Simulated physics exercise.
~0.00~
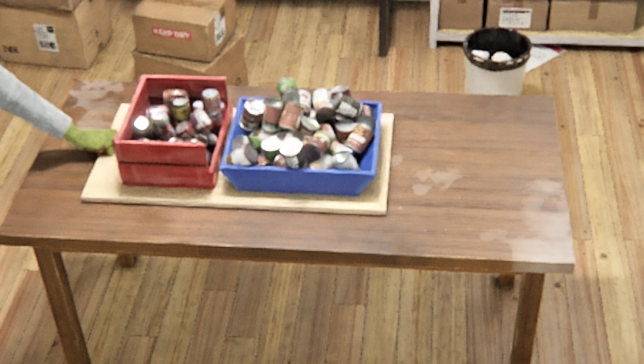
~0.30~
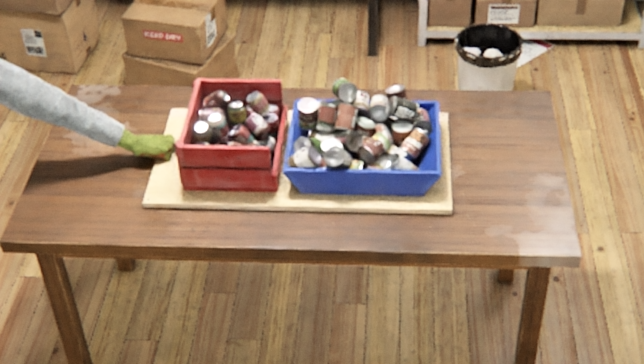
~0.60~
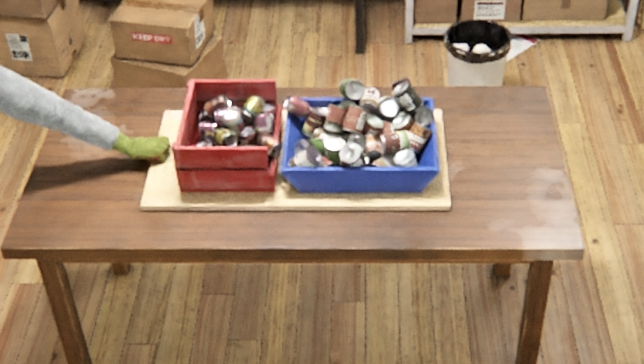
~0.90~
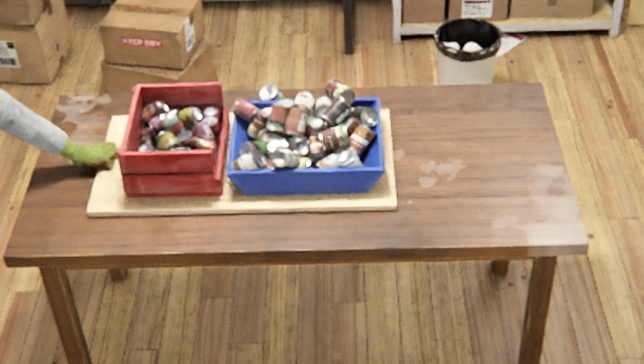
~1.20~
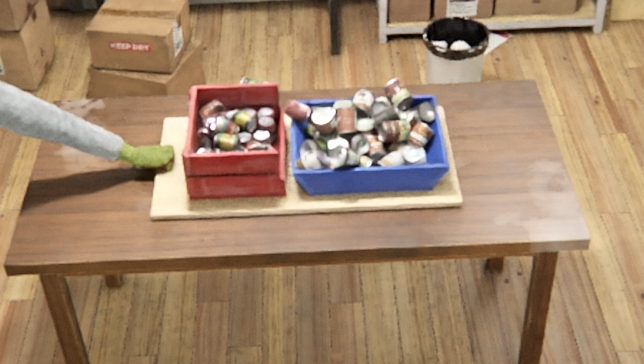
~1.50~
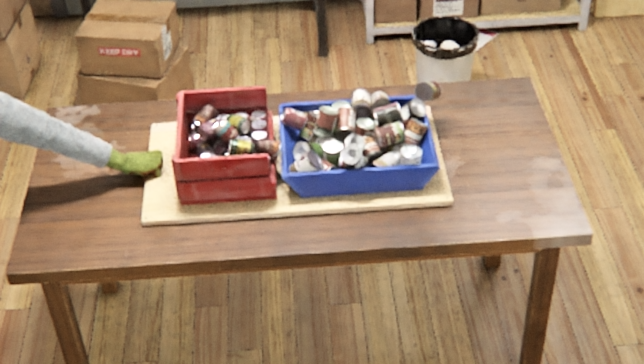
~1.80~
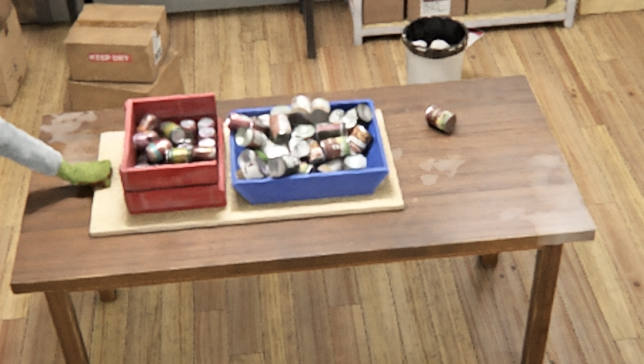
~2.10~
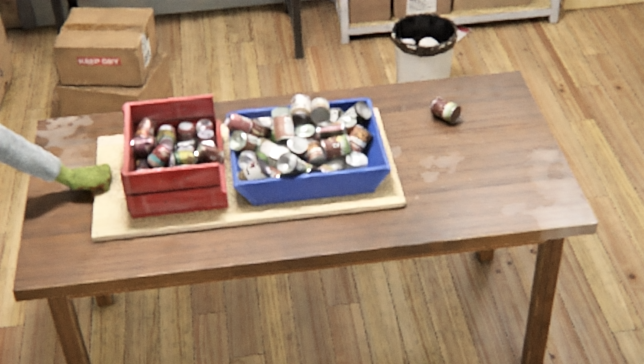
In the video, a green-gloved hand briskly slides a board holding a red tote and a blue tote, both heaped with small cans, right and back left twice across a wooden table. The cans jostle, and one ends up lying on the table right of the blue tote.
